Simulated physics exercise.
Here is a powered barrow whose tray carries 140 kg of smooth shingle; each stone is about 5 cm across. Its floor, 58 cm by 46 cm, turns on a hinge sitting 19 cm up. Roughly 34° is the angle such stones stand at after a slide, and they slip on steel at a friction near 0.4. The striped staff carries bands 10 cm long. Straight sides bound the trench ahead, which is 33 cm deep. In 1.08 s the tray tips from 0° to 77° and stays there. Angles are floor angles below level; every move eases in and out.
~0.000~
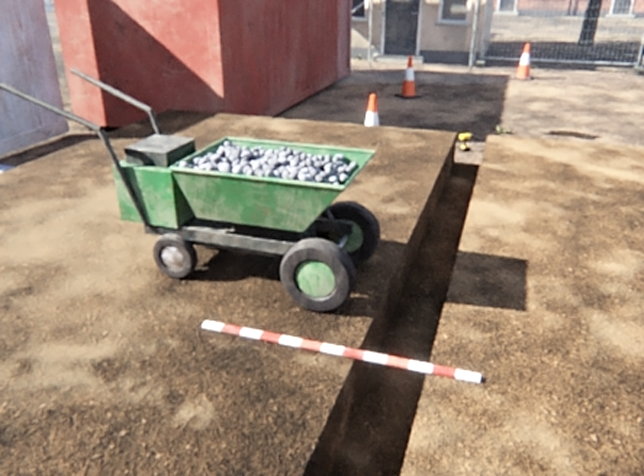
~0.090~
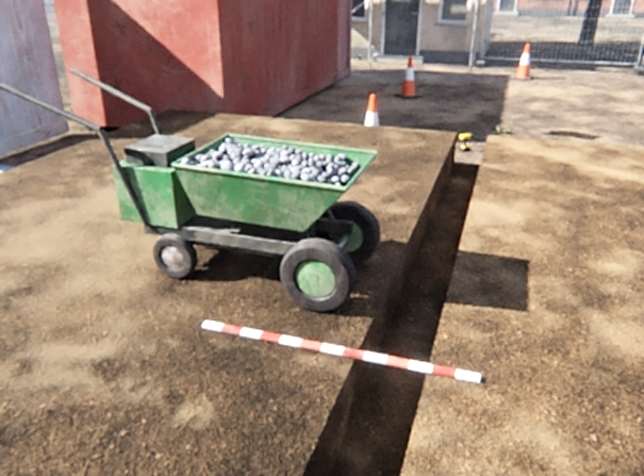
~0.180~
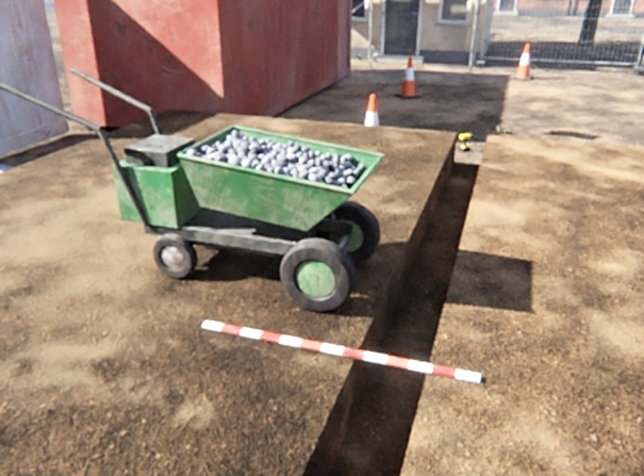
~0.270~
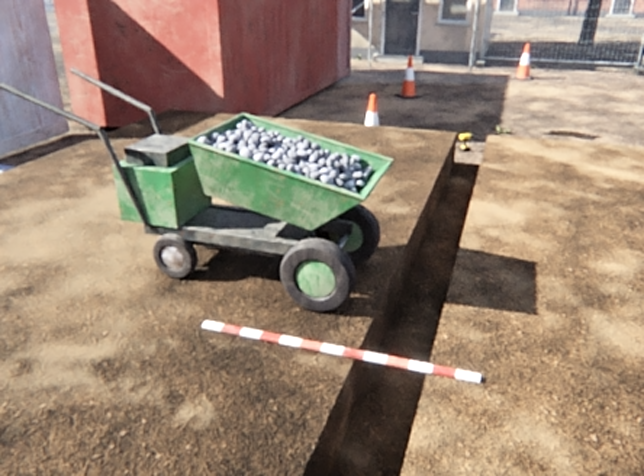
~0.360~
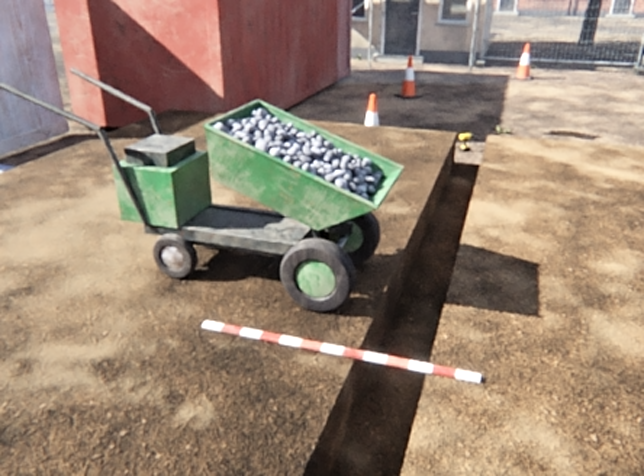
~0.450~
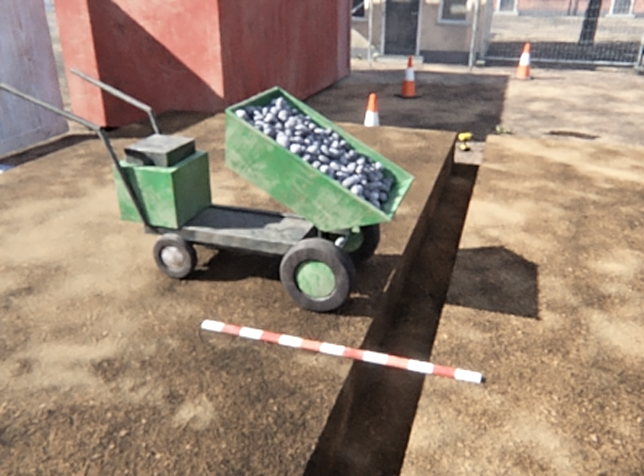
In a sunlit dirt yard, a green powered barrow steadily tilts its stone-filled tray toward a trench.
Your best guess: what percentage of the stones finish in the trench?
My guess is about 21 per cent.
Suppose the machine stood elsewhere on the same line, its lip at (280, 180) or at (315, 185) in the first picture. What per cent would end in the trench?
Roughly 95 in a hundred from the first, 55 in a hundred from the second.
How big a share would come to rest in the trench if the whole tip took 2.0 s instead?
In that case some 30 per cent.
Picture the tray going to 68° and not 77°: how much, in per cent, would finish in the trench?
Then close to 25 per cent.
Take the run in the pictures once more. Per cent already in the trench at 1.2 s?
About 5 per cent by then.
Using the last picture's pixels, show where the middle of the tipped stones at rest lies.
The resting stones are centred at roughly (506, 310).
After 0.8 s the floor is at 65°; 99 % in the tray, 1 % in the trench; the foremost stones are at (441, 254).
After 1.2 s the floor is at 77°; 33 % in the tray, 7 % in the trench, 60 % past the trench; the foremost stones are at (572, 317).
After 1.5 s the floor is at 77°; 3 % in the tray, 15 % in the trench, 81 % past the trench; the foremost stones are past the picture's edge.
After 3.5 s the floor is at 77°; 0 % in the tray, 21 % in the trench, 79 % past the trench; the foremost stones are past the picture's edge.
